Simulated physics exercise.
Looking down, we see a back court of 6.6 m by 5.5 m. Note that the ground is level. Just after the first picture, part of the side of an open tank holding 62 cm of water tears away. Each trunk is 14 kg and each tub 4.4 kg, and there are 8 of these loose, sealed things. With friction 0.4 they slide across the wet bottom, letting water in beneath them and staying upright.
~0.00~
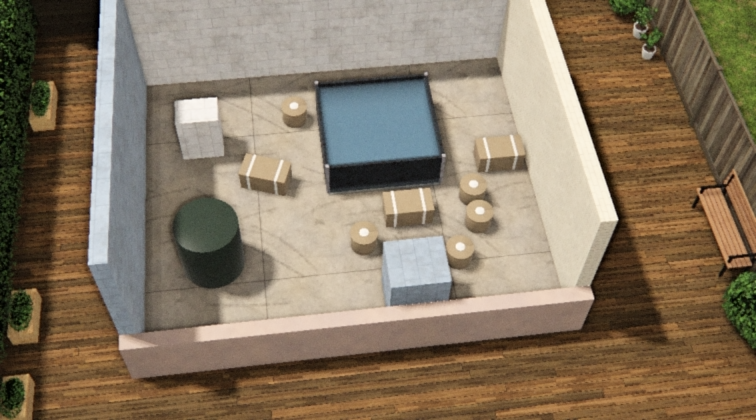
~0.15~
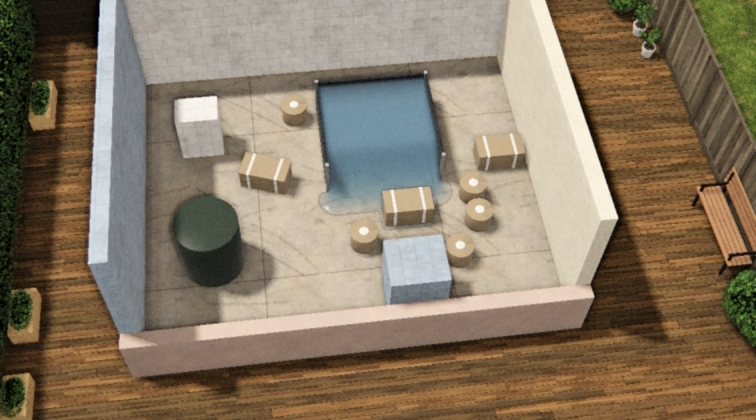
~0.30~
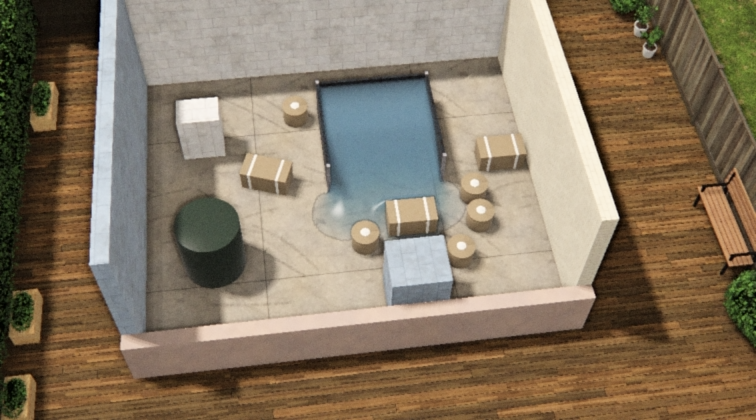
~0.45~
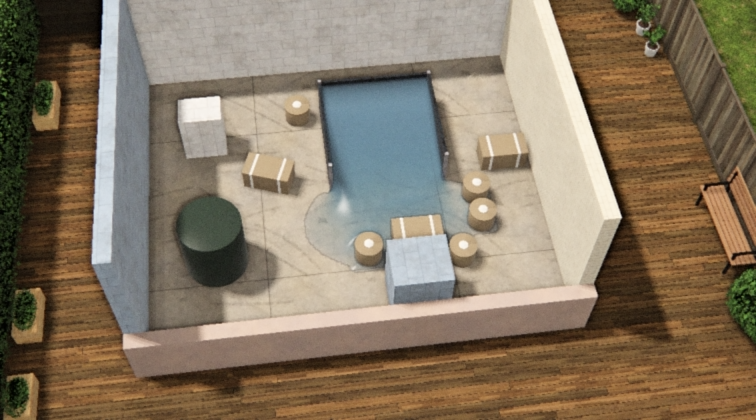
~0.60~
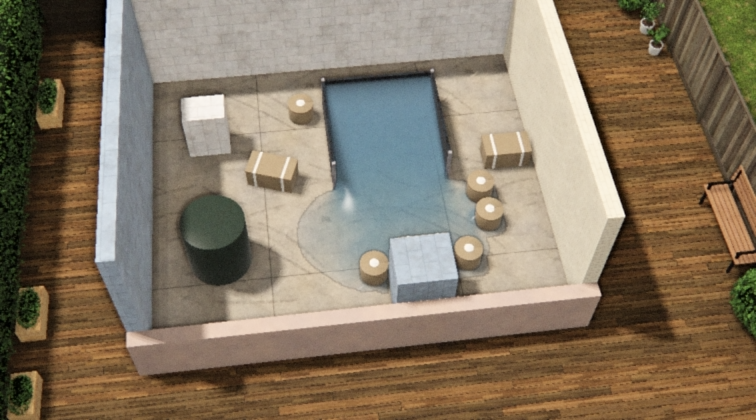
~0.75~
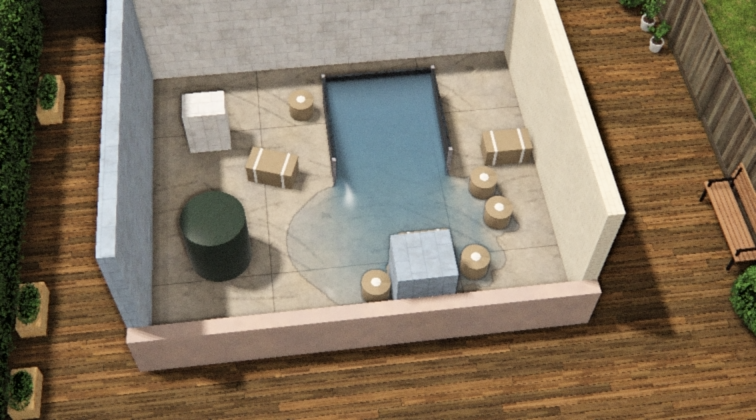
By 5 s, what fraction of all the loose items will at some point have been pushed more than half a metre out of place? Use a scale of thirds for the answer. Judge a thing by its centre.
On that scale: Two thirds or more.
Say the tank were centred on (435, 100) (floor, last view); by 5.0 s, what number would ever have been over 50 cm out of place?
The answer would then be 6.
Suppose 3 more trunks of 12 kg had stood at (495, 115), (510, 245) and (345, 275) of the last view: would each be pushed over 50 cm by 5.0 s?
Reading them off in order: Clears the mark, clears the mark, clears the mark.
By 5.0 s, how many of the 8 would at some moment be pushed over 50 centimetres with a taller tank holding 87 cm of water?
You'd get 7 in that case.
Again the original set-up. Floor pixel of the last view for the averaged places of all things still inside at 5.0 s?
I'd put it around (412, 159).
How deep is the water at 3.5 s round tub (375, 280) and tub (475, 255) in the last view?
Roughly 10 and 22 cm.
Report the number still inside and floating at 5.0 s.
At that point I count 5.
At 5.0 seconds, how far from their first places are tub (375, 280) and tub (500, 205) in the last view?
Respectively, 140 centimetres and 250 centimetres.
After 1.1 s 4 of 8 are over 50 cm from their spots; 2 afloat.
After 2.2 s 4 of 8 are over 50 cm from their spots; 4 afloat.
After 3.5 s 5 of 8 are over 50 cm from their spots; 5 afloat.
After 5.0 s 6 of 8 are over 50 cm from their spots, and 6 have been at some point; 5 afloat.
